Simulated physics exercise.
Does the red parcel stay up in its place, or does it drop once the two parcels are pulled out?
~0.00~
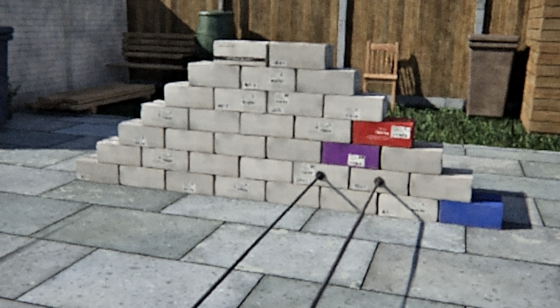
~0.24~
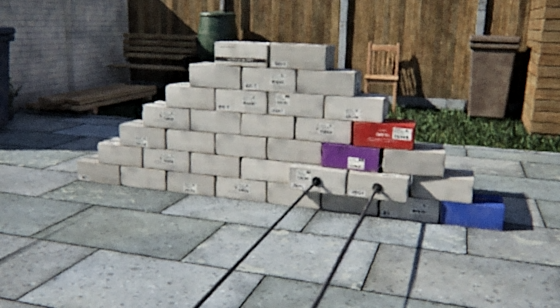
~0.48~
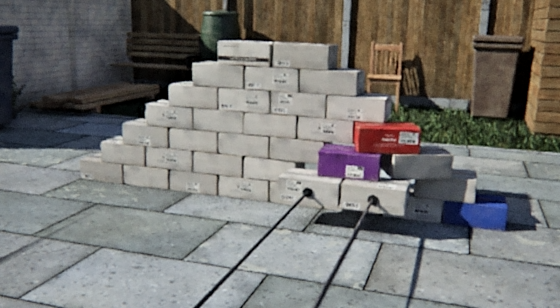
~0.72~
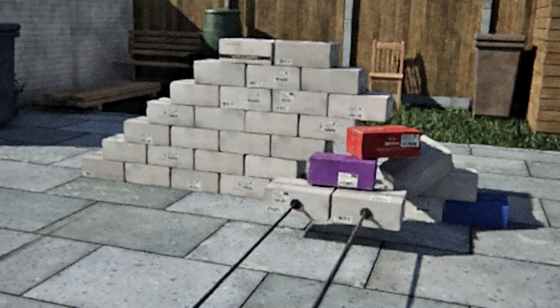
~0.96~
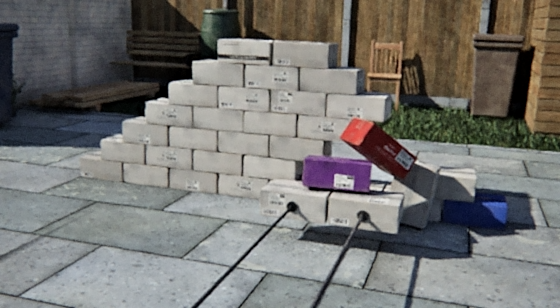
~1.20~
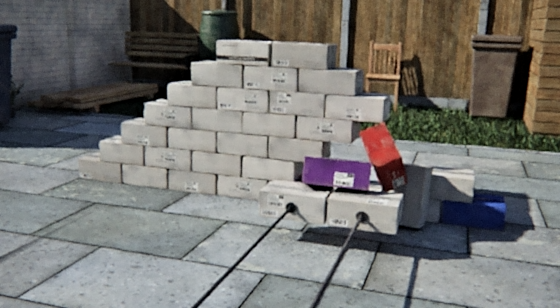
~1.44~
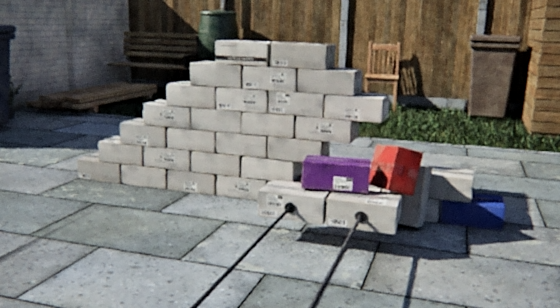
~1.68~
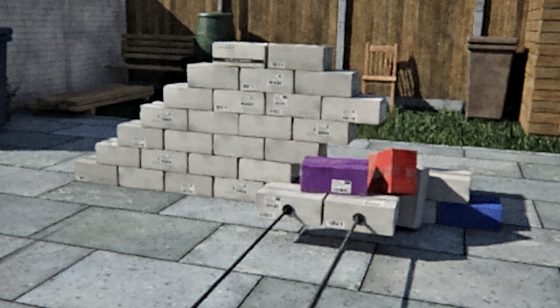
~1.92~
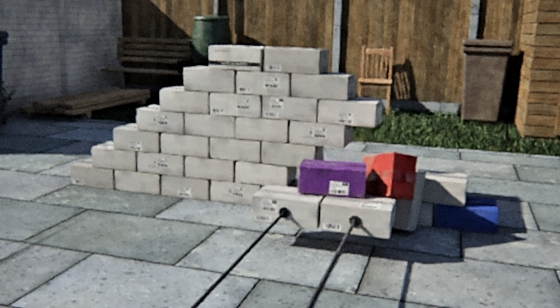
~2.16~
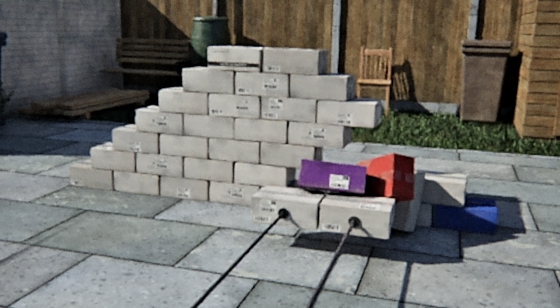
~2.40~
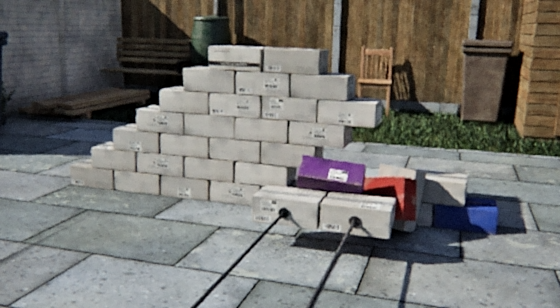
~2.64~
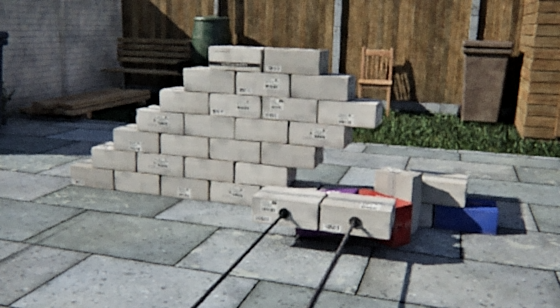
The red parcel drops. It tips over to the right after the pair below is drawn out, then sinks down behind the pulled parcels.
